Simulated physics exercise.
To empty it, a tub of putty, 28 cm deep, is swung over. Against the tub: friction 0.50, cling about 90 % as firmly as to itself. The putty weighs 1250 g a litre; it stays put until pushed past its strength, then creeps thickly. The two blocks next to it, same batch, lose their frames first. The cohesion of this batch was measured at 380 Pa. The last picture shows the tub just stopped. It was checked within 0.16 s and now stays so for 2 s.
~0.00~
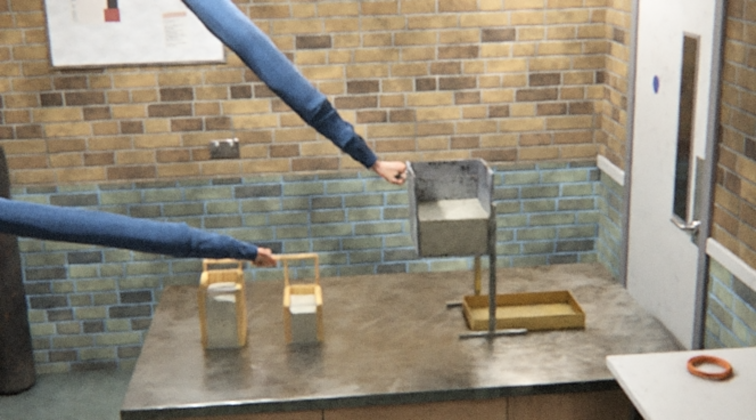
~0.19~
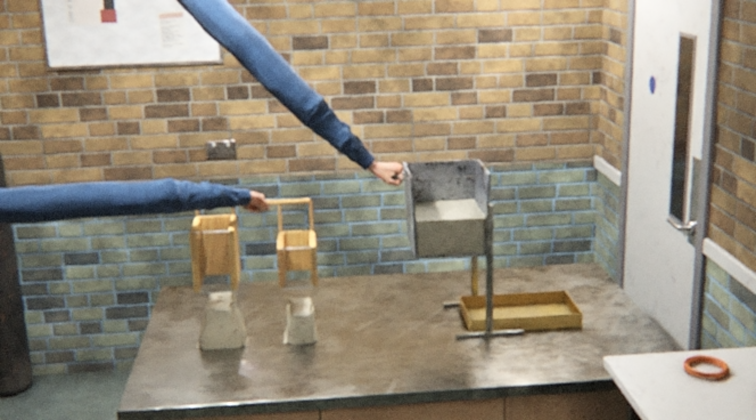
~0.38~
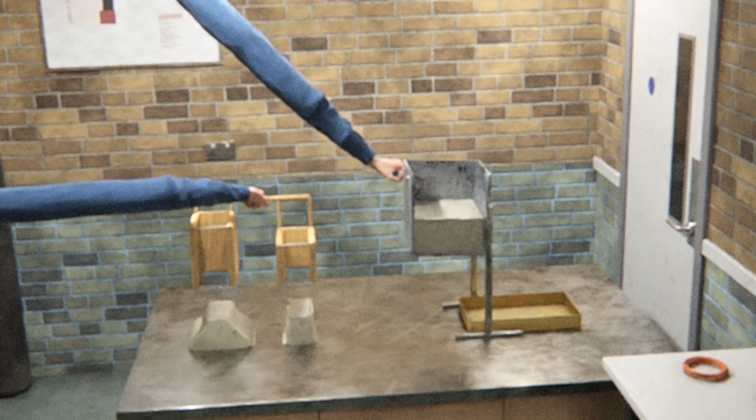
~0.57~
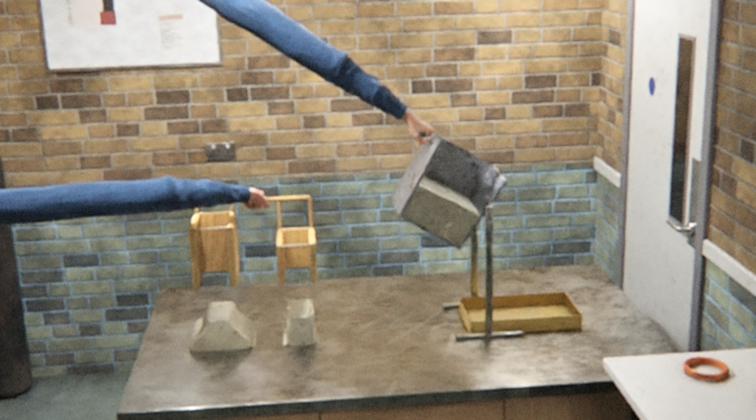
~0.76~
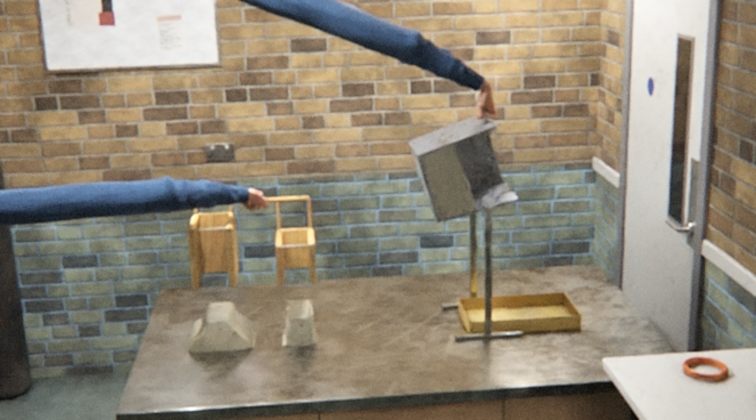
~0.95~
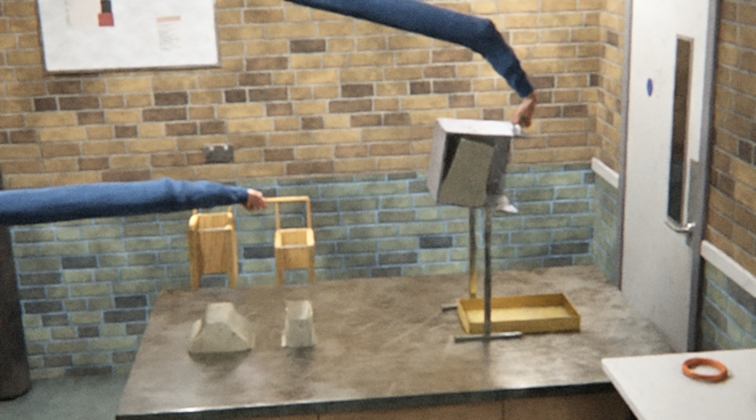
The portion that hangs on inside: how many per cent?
Close to 56 per cent.
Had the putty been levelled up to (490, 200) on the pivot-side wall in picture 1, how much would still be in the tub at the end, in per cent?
In that case some 40 per cent.
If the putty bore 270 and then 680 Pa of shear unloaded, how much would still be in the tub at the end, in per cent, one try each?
In turn about 50 %, 95 %.
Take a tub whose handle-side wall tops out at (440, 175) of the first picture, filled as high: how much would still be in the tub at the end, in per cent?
Then about 100 %.
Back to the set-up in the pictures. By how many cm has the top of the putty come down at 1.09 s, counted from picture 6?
Some 9 cm.
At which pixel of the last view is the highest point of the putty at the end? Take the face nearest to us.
Around (457, 184).
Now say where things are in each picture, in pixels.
In the first picture, handle-side rim at (416, 178), tilt 0 degrees; highest point of the putty at (427, 220); test blocks 18 cm, 12 cm high (left to right).
In the second picture, handle-side rim at (413, 179), tilt 0 degrees; highest point of the putty at (424, 220); test blocks 15 cm, 11 cm high (left to right).
In the third picture, handle-side rim at (414, 176), tilt 3 degrees; highest point of the putty at (419, 219); test blocks 12 cm, 11 cm high (left to right).
In the fourth picture, handle-side rim at (441, 145), tilt 32 degrees; highest point of the putty at (422, 186); test blocks 12 cm, 11 cm high (left to right).
In the fifth picture, handle-side rim at (498, 128), tilt 74 degrees; highest point of the putty at (451, 147); test blocks 12 cm, 11 cm high (left to right).
In the sixth picture, handle-side rim at (529, 139), tilt 99 degrees; highest point of the putty at (465, 140); test blocks 12 cm, 11 cm high (left to right).
By 1.09 s, the tub is at 99 degrees and holds 100 %.
By 1.26 s, the tub is at 99 degrees and holds 61 %.
By 1.43 s, the tub is at 99 degrees and holds 56 %.
By 1.60 s, the tub is at 99 degrees and holds 56 %.
By 2.95 s, at the end, the tub is at 99 degrees and holds 56 %.
